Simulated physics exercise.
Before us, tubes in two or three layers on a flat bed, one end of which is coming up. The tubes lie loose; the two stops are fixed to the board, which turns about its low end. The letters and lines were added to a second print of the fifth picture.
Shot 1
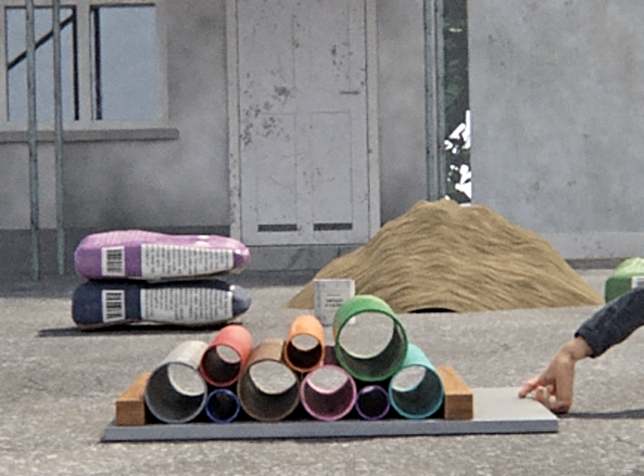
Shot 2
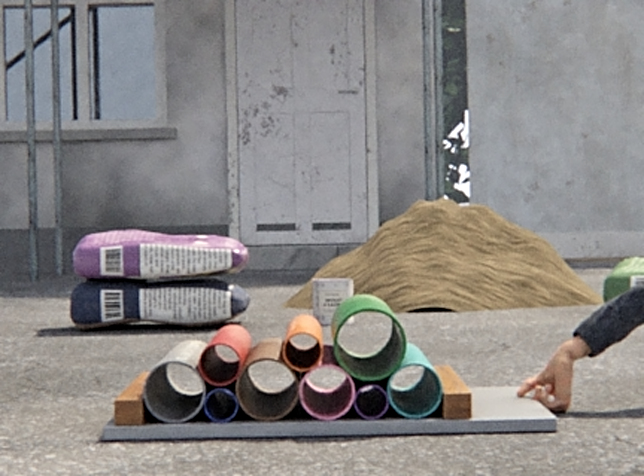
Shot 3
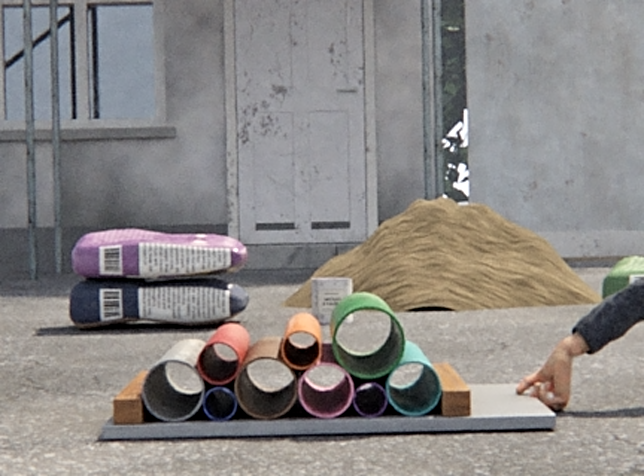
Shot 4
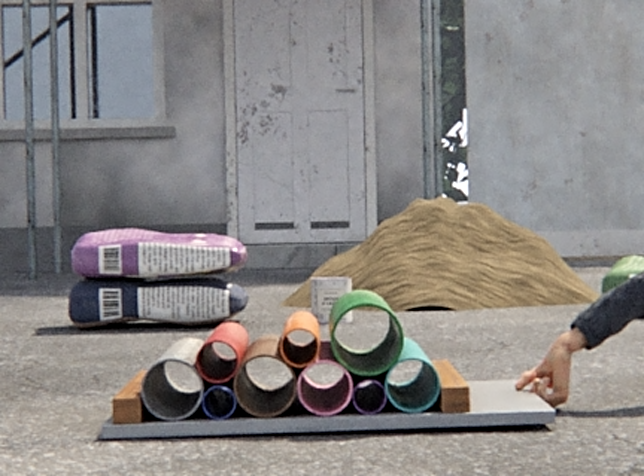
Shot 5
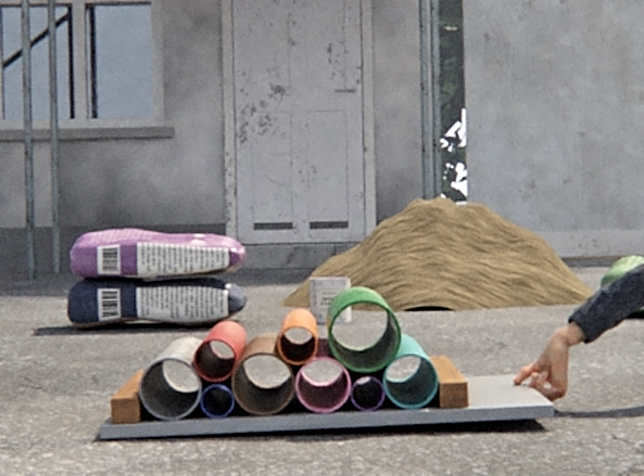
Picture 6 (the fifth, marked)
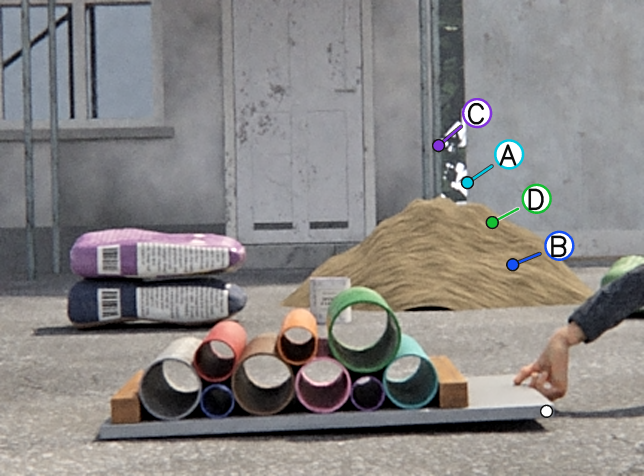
A hand slightly raises the right end of a board holding loosely stacked coloured tubes.
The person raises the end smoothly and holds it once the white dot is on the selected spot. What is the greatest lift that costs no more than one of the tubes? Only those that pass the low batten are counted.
Mark C is as high as it can go.
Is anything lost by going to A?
No, at A.
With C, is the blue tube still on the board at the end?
Yes.
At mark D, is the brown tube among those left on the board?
The brown tube: Yes.
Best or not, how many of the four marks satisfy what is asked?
Four of the four.
On the marked copy, A at (468, 182); B at (512, 265); C at (439, 146); D at (492, 223); the white dot at (547, 411).
Following C. Soon after the start, board at 21°.
Later, board at 39°.
In the end, board at 39°, none over the low batten.
As for the rest, A none over the low batten; B none over the low batten; D none over the low batten.
